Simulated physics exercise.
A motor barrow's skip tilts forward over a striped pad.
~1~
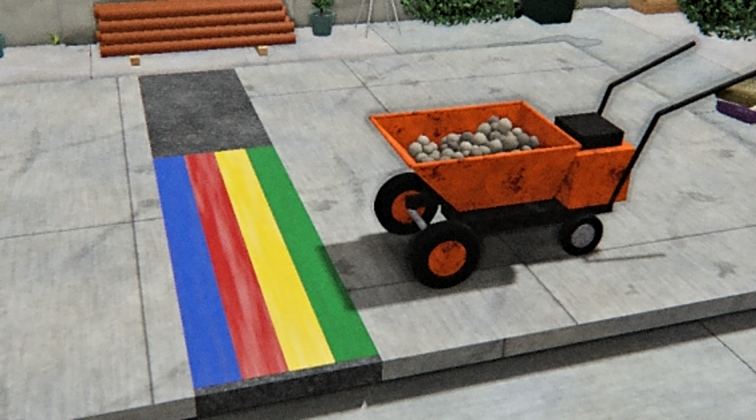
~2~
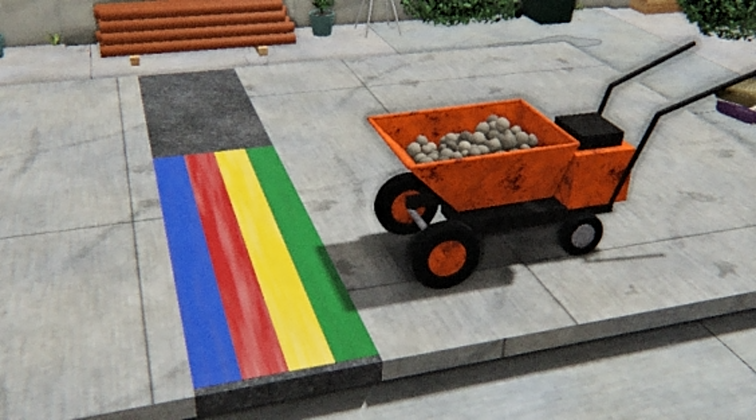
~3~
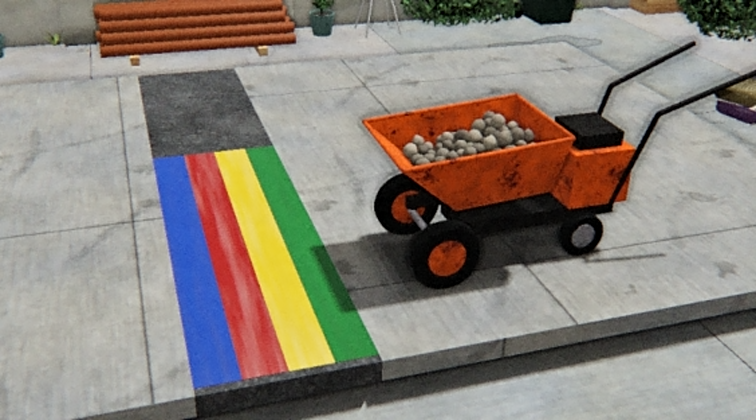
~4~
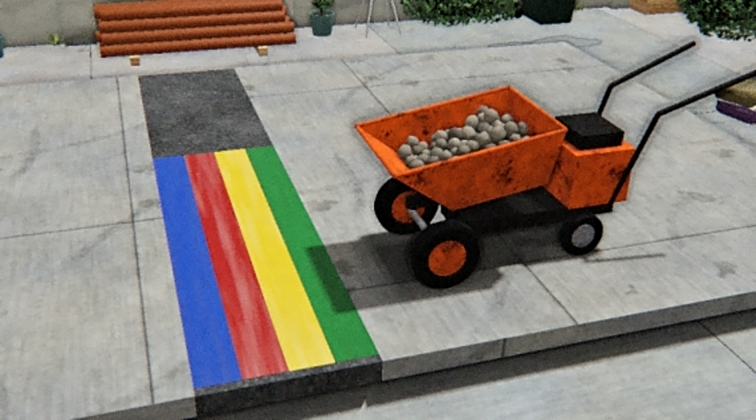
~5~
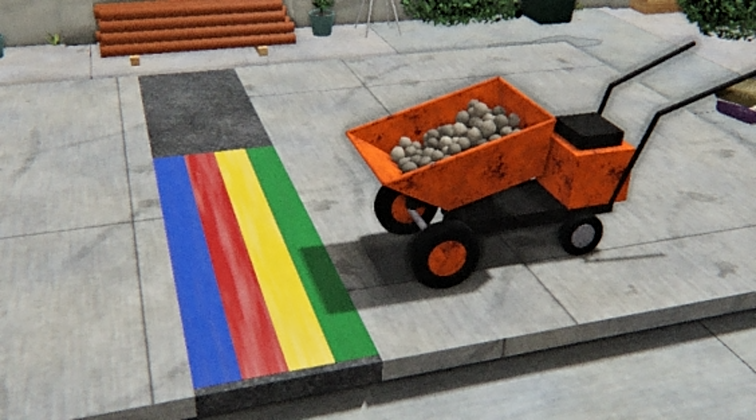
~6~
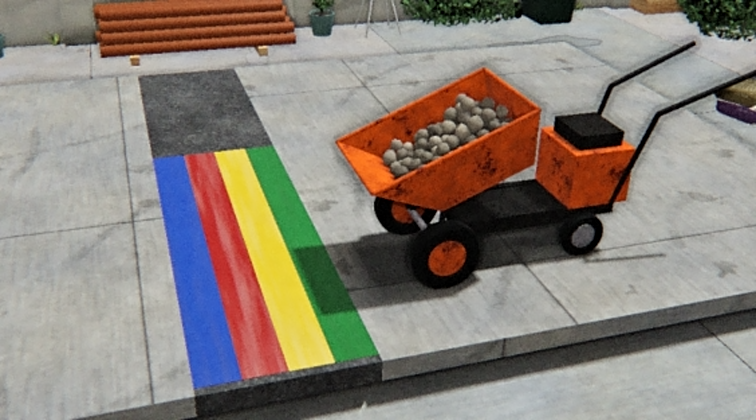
The footage shows an orange motor barrow loaded with rounded grey stones on paving beside a pad striped blue, red, yellow and green; its skip tilts gradually forward to the left, the front lip lowering while the wheels stay still.
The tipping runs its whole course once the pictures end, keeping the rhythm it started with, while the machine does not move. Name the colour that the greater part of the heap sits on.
Yellow.
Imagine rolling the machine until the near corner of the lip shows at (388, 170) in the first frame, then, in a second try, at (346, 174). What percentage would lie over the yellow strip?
The first stopping place yields 20 % and the other yields 0 %.
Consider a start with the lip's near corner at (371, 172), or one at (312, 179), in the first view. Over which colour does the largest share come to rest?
One by one: That red strip and the blue strip.
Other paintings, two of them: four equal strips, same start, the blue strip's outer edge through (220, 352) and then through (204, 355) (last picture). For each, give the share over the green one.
Shares: 10 %; then 10 %.
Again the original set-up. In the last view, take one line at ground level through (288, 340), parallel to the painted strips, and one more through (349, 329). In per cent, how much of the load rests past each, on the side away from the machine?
First 40 in a hundred, second 80 in a hundred.
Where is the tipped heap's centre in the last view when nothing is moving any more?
It settles centred around (263, 279).
Shortly afterwards, skip tipped steeply; the whole lot in the skip.
Next, skip tipped right over; near two thirds in the skip; a little over the green strip; near a quarter over the yellow strip.
Some moments later, skip tipped right over; near a quarter in the skip; a little over the green strip; near a third over the yellow strip; near a quarter over the red strip; a little over the blue strip; a little off the paint.
In the end, skip tipped right over; near a quarter in the skip; a little over the green strip; near a third over the yellow strip; near a quarter over the red strip; a little over the blue strip; a little off the paint.
